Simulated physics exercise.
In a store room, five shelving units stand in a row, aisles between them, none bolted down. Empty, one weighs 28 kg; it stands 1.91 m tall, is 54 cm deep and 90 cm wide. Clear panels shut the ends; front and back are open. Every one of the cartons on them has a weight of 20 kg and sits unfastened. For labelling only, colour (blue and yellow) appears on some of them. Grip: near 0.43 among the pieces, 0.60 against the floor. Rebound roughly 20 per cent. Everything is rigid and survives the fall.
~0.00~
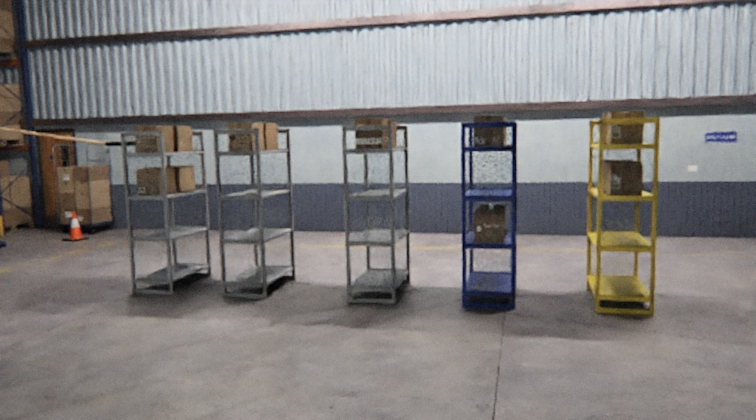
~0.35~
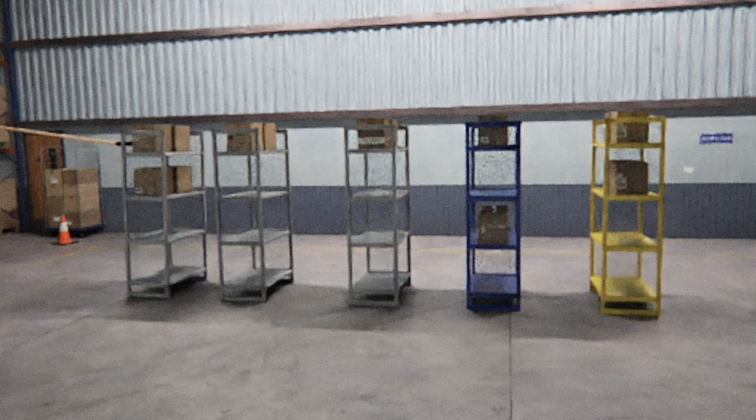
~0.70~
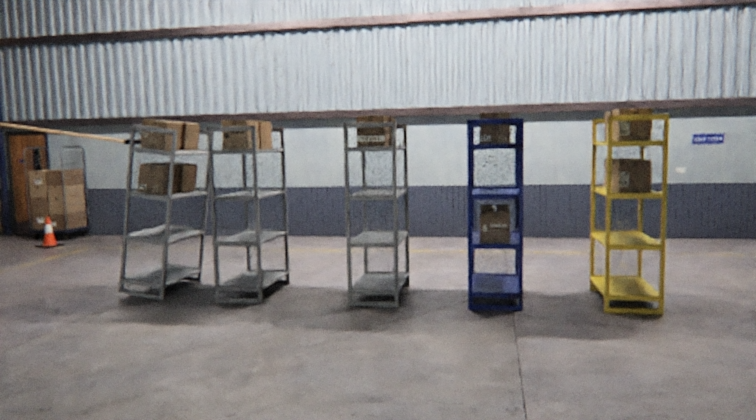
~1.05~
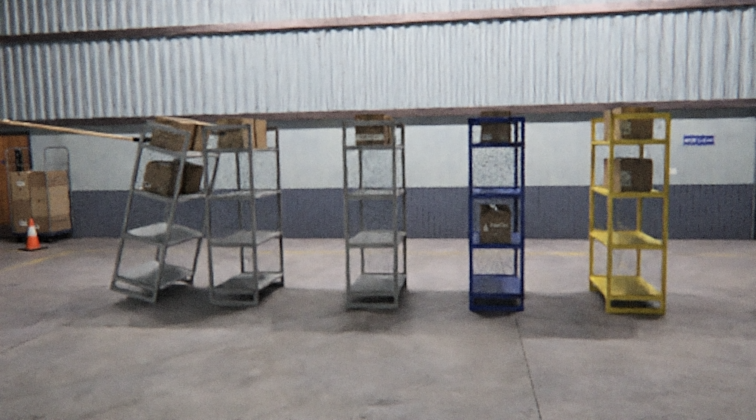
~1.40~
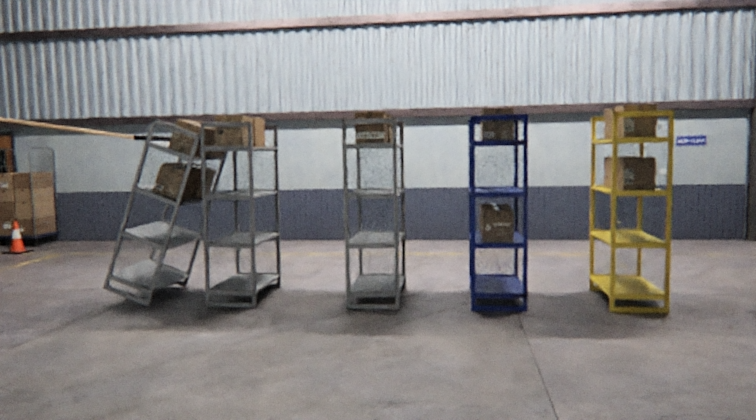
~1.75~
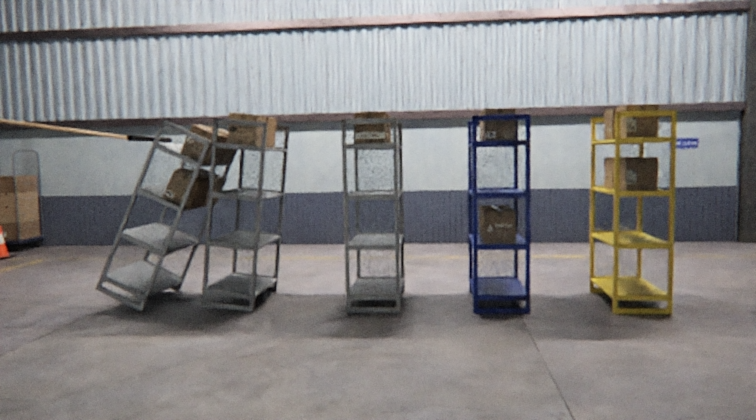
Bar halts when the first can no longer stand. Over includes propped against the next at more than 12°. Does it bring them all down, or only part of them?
Complete.
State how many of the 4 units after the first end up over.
The number is 4.
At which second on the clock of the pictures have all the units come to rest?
6.0 s or so.
Around 2.66 s, 6 cartons spilt or dropped; 2 of the 4 other units over.
Around 3.66 s, 8 cartons spilt or dropped; 3 of the 4 other units over; blue unit tipped 28°; yellow unit tipped 5°.
Around 4.80 s, 16 cartons spilt or dropped; 4 of the 4 other units over; yellow unit tipped 69°; blue unit tipped 65°.
Finally (6.4 s), 16 cartons spilt or dropped; 4 of the 4 other units over; yellow unit lying flat; blue unit tipped 69°. Not one is left standing. Seen by the last camera, middles, blue unit near (639, 238).
